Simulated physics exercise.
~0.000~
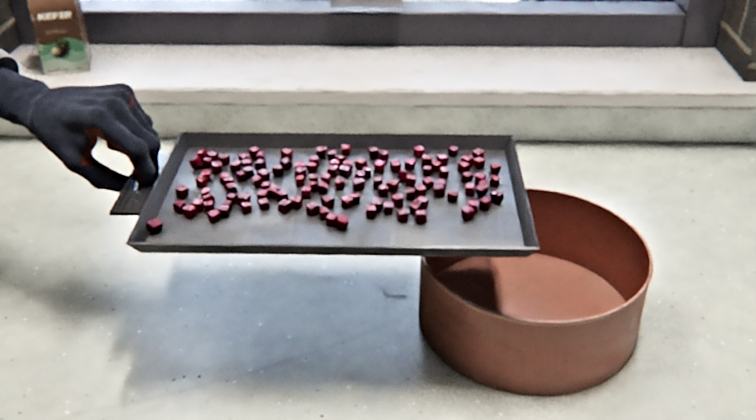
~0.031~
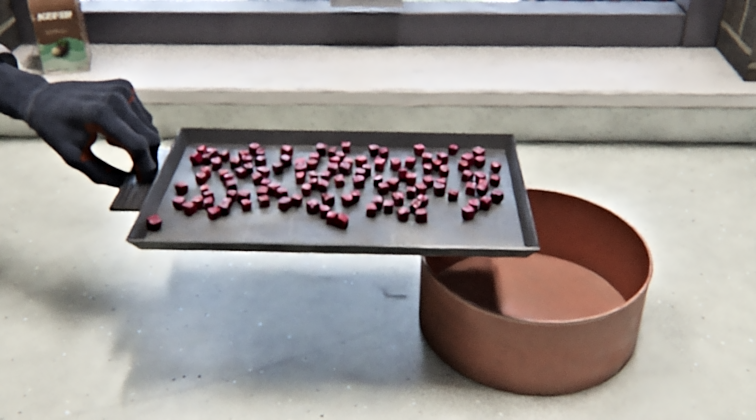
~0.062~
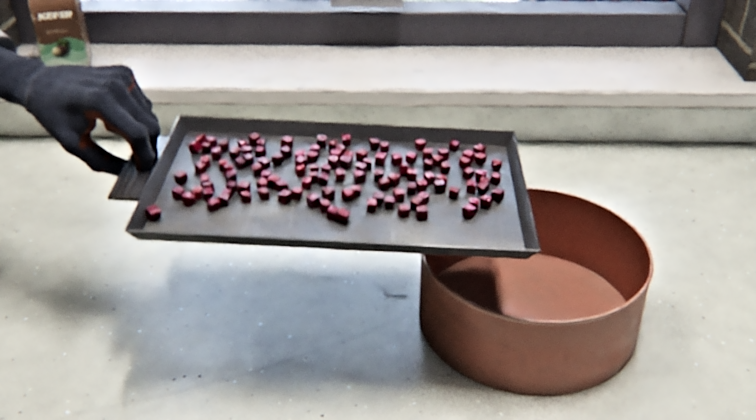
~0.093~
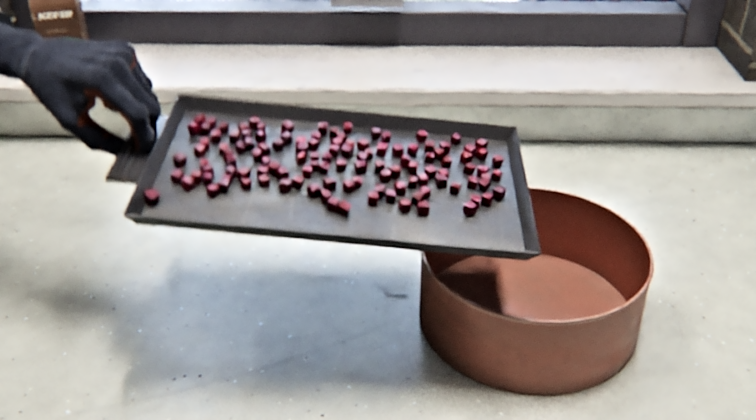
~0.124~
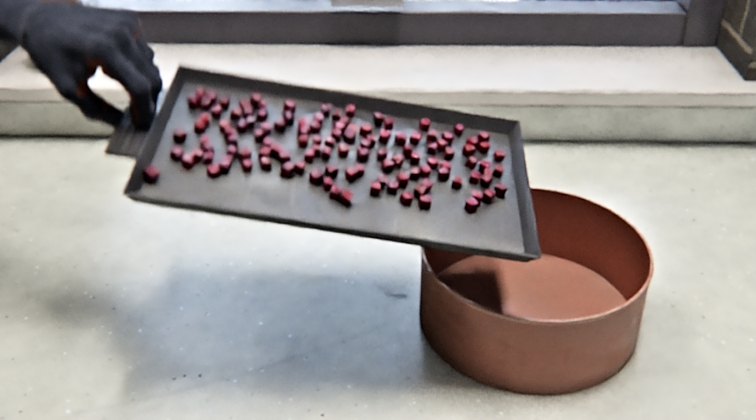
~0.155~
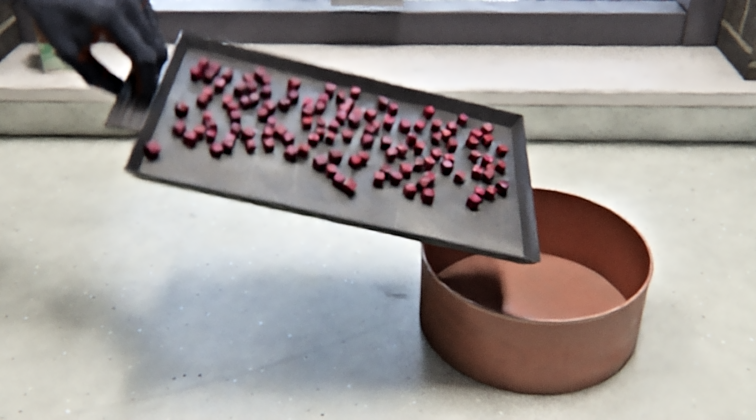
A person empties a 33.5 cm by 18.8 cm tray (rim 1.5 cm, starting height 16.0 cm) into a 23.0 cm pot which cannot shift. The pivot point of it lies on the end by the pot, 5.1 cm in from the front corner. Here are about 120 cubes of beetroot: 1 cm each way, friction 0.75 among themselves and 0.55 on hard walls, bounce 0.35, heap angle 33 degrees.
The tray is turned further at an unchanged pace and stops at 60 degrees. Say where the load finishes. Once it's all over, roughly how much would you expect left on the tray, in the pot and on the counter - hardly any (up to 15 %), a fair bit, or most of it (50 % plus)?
I'd expect left on the tray: Hardly any; pot: A fair bit; counter: Most of it.
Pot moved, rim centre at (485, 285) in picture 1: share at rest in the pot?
With the pot there, close to 60 per cent.
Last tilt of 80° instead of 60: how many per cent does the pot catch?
Result: Close to 25 %.
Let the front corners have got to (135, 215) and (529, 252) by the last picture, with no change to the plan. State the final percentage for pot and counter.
You'd end with pot at 5 and counter at 90.
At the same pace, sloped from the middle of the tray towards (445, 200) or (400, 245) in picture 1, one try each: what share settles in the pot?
I'd put it at about 85 per cent for the first tilt and about 5 per cent for the second.
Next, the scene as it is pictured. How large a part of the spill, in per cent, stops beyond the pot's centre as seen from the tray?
Near 80 in a hundred.
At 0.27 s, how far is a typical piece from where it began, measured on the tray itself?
Around 0 centimetres.
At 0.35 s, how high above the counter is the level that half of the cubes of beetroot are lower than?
I'd put it near 30 cm.
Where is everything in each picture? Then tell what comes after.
In the first picture, tray tilt 0 degrees, front corners at (138, 238) and (529, 243); middle of the pieces at (339, 184); pot at (534, 247).
In the second picture, tray tilt 1 degrees, front corners at (138, 235) and (529, 243); middle of the pieces at (339, 182).
In the third picture, tray tilt 3 degrees, front corners at (137, 225) and (530, 244), lowest corner right front; middle of the pieces at (340, 175).
In the fourth picture, tray tilt 7 degrees, front corners at (136, 210) and (530, 247), lowest corner right front; middle of the pieces at (341, 165).
In the fifth picture, tray tilt 13 degrees, front corners at (135, 188) and (531, 250), lowest corner right front; middle of the pieces at (343, 151).
In the sixth picture, tray tilt 19 degrees, front corners at (137, 165) and (531, 253), lowest corner right front; middle of the pieces at (347, 136); pot at (535, 246). The tray's pace is about 200 degrees a second.
After 0.27 s, tilt 42 degrees; the tray holds 100 %, the pot 0 %.
After 0.35 s, tilt 56 degrees; the tray holds 100 %, the pot 0 %.
Then, at 0.57 s, tilt 60 degrees; the tray holds 50 %, the pot 5 %.
By 2.0 s all is still; tray 5 %, pot 25 %, counter 70 %.
